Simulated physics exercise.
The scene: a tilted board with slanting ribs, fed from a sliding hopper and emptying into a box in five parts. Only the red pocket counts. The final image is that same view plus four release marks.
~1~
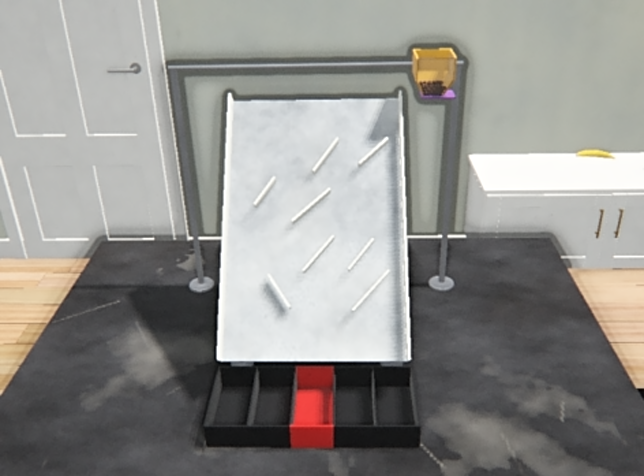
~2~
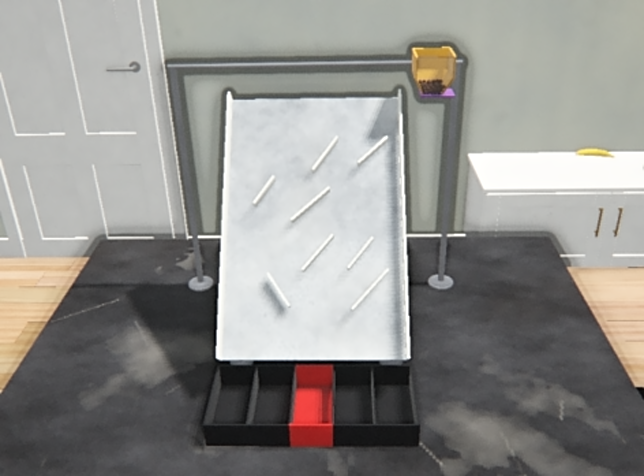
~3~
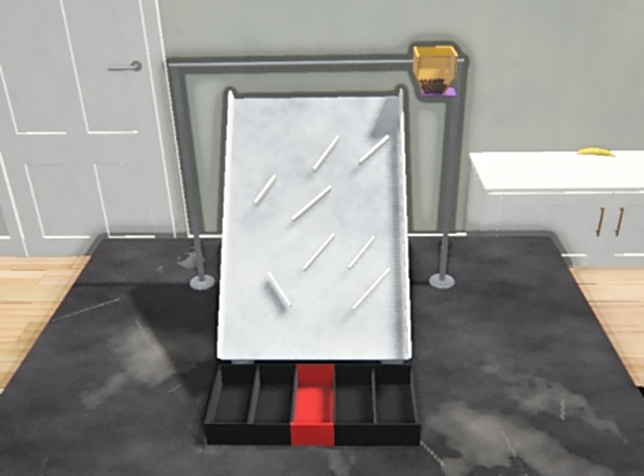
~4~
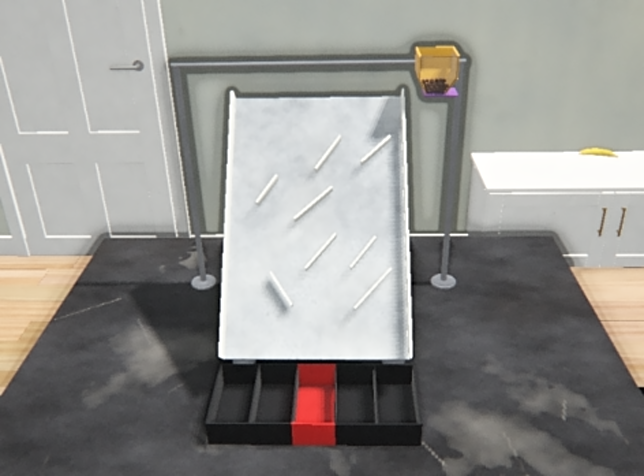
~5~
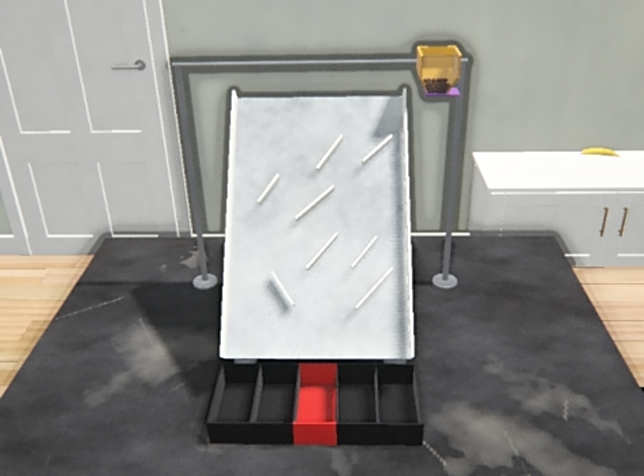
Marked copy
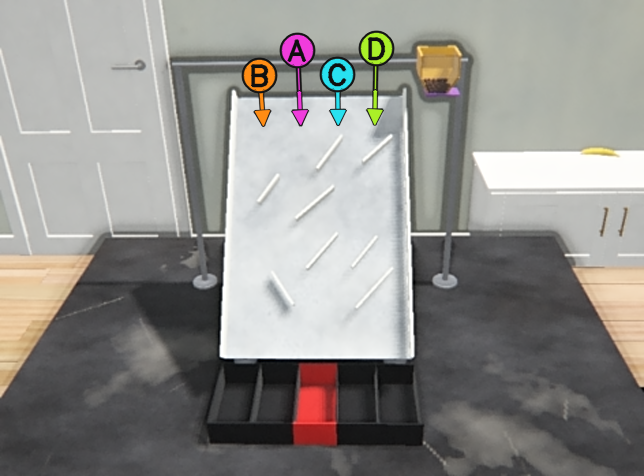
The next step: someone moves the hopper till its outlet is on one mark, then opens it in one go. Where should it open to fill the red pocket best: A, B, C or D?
Go for D.
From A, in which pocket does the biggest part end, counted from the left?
The first.
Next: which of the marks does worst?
B it is.
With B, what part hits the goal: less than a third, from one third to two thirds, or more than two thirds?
Mark B gives less than a third.
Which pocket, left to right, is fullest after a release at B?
The first.
On the marked copy, mark A meets the board at (300, 119); mark B meets the board at (263, 120); mark C meets the board at (338, 119); mark D meets the board at (374, 119).
Choosing A, roughly a quarter in the red pocket, roughly two thirds in other pockets.
Choosing B, about a tenth in the red pocket, almost all in other pockets.
Choosing C, roughly a quarter in the red pocket, the larger part in other pockets.
Choosing D, the larger part in the red pocket, roughly a quarter in other pockets.
